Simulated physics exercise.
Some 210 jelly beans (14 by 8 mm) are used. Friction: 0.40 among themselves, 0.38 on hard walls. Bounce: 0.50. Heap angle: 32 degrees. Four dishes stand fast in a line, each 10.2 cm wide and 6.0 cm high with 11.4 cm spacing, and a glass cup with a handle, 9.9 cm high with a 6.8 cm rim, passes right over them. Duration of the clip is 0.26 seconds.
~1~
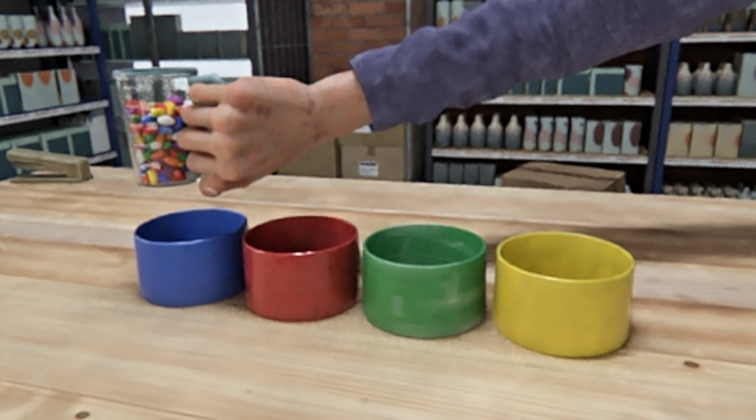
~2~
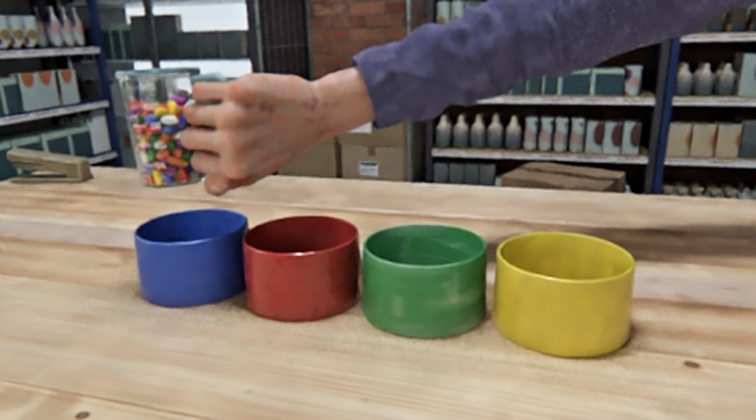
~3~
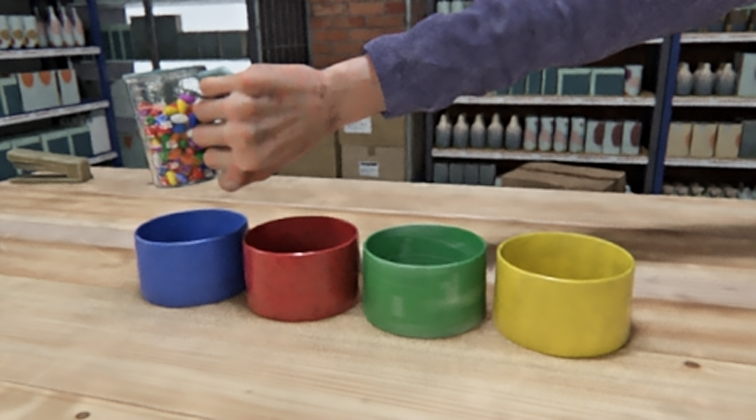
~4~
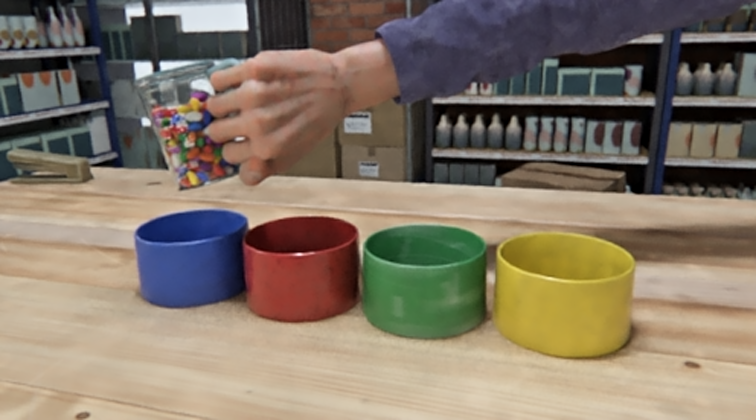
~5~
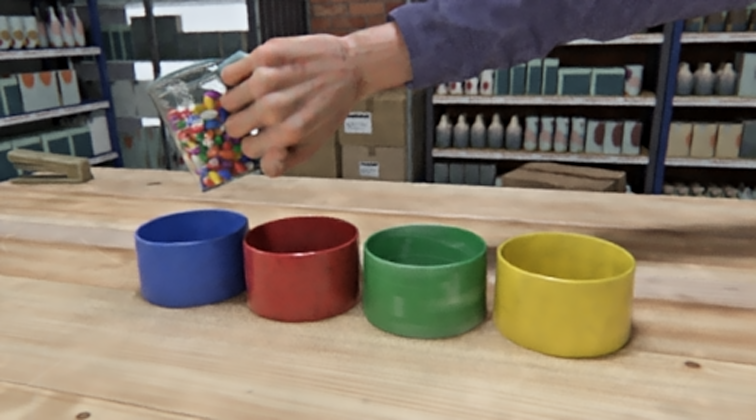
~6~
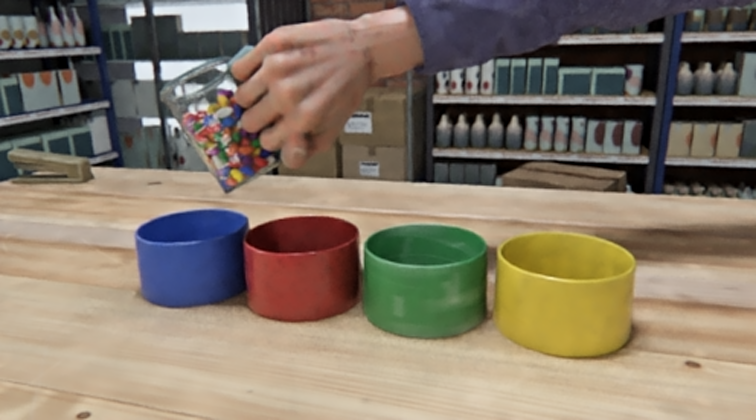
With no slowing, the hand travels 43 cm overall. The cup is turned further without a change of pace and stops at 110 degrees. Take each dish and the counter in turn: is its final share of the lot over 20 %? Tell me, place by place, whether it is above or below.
Red dish: Below the mark; blue dish: Below the mark; green dish: Above the mark; yellow dish: Above the mark; counter: Below the mark.
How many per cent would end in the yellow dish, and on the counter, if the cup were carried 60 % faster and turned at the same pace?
Shares - yellow 100, counter 0.
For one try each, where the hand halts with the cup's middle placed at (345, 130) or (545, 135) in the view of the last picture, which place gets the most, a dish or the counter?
Red, then green.
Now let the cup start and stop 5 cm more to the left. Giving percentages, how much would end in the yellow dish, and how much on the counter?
I'd expect yellow at 30 and the counter at 10.
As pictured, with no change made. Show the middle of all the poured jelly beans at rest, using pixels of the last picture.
In the last view, approximately (468, 299).
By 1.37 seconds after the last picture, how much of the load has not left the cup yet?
Close to 20 per cent of the load, I'd guess.
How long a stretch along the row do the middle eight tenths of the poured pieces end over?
Roughly 16 cm of the row.
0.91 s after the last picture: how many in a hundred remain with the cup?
Roughly 45 %.
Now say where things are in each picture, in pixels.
Cup at (164, 126), tilt 0 degrees, lip at (124, 71), moved 0.0 cm; middle of the pieces at (164, 139); blue dish at (192, 225); red dish at (301, 234); green dish at (424, 244); yellow dish at (564, 255), in the first picture.
Cup at (167, 126), tilt 2 degrees, lip at (127, 72), moved 0.4 cm; middle of the pieces at (168, 139), in the second picture.
Cup at (178, 127), tilt 7 degrees, lip at (134, 76), moved 1.5 cm; middle of the pieces at (179, 140), in the third picture.
Cup at (193, 127), tilt 14 degrees, lip at (145, 83), moved 3.1 cm; middle of the pieces at (196, 141), in the fourth picture.
Cup at (210, 128), tilt 22 degrees, lip at (157, 90), moved 4.8 cm; middle of the pieces at (214, 141), in the fifth picture.
Cup at (227, 128), tilt 30 degrees, lip at (171, 98), moved 6.4 cm; middle of the pieces at (232, 141); blue dish at (193, 225); red dish at (302, 234); green dish at (425, 244); yellow dish at (565, 255), in the sixth picture.
Then, 0.55 s after the last picture, tilt 108 degrees; cup holds 95 %, red 5 %.
Then, 0.91 s after the last picture, tilt 110 degrees; cup holds 45 %, red 5 %, green 45 %.
Then, 1.37 s after the last picture, tilt 110 degrees; cup holds 20 %, red 5 %, green 45 %, yellow 25 %.
In the end, red 5 %, blue 0 %, green 45 %, yellow 45 %, counter 5 %.
